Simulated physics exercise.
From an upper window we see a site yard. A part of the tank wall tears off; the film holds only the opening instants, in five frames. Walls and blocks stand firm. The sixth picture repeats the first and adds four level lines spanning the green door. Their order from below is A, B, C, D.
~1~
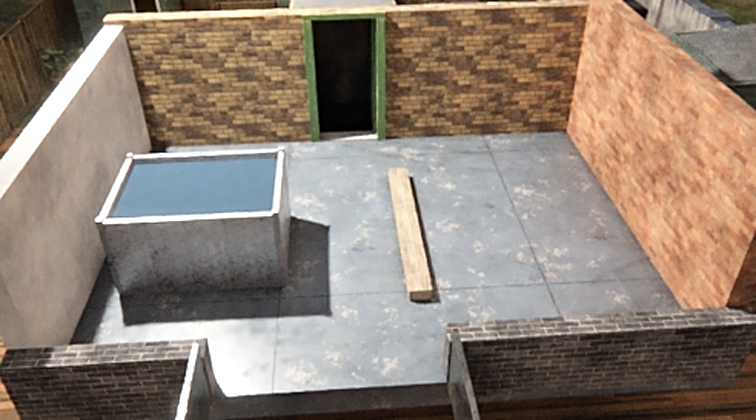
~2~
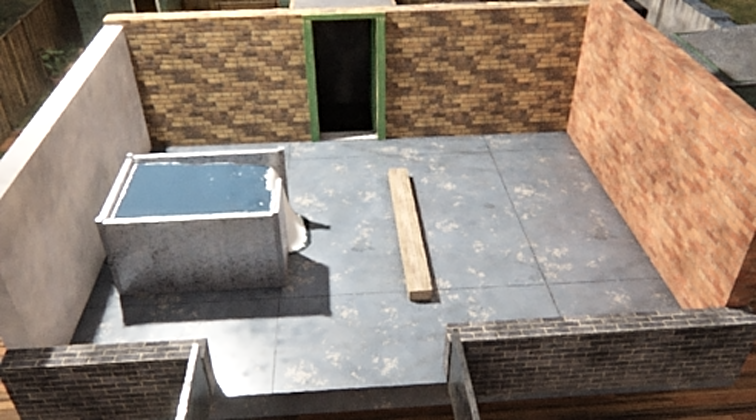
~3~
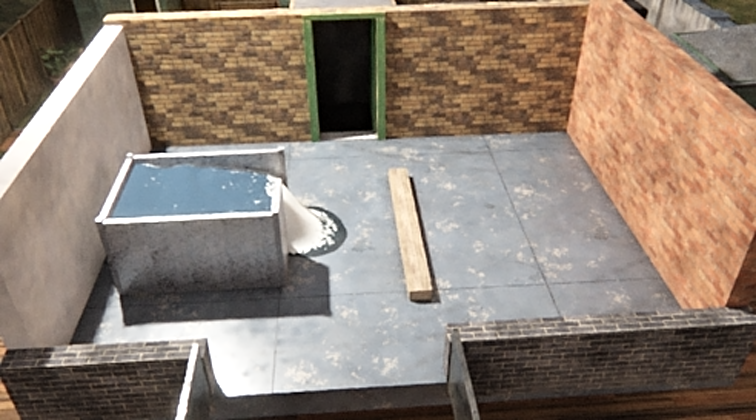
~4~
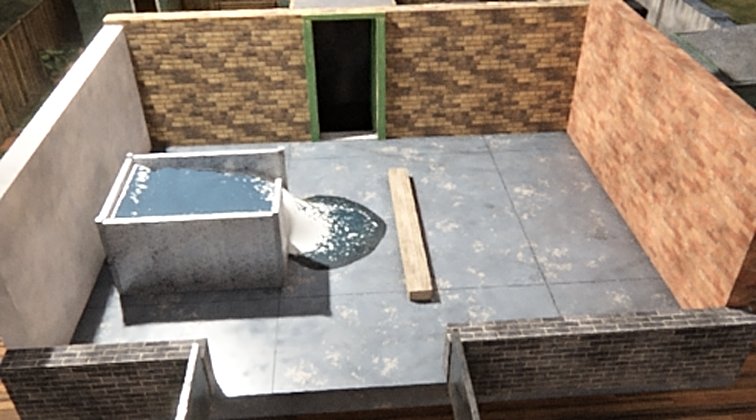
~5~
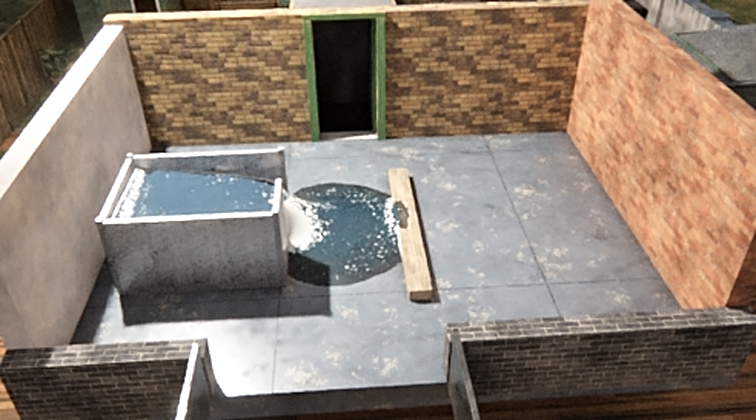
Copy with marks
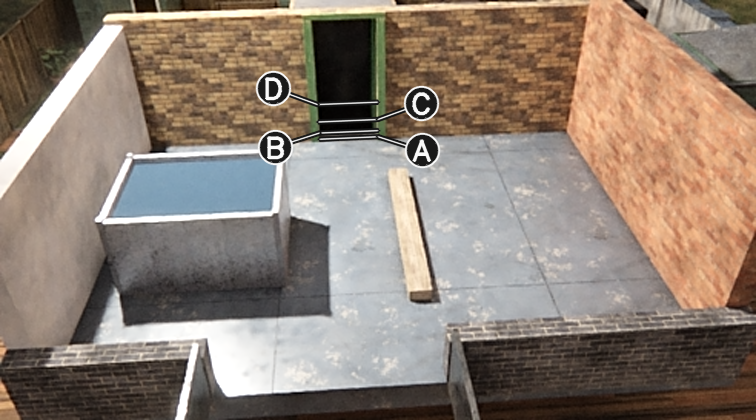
Water pours from the tank's right side and spreads across the yard to a wooden beam.
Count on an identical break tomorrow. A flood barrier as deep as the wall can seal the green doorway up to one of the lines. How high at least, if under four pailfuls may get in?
B.
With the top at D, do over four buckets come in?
No, that is safe.
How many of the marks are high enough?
Three of the four.
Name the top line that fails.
A it is.
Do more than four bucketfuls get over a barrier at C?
No, that is safe.
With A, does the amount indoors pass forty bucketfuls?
No, less.
In white, A at (349, 137); B at (348, 131); C at (348, 120); D at (347, 103); from the bottom up A, B, C, D.
Choosing A, about 15 bucketfuls get in.
Choosing B, a splash gets over, under a bucket.
Choosing C, nothing gets over.
Choosing D, nothing gets over.
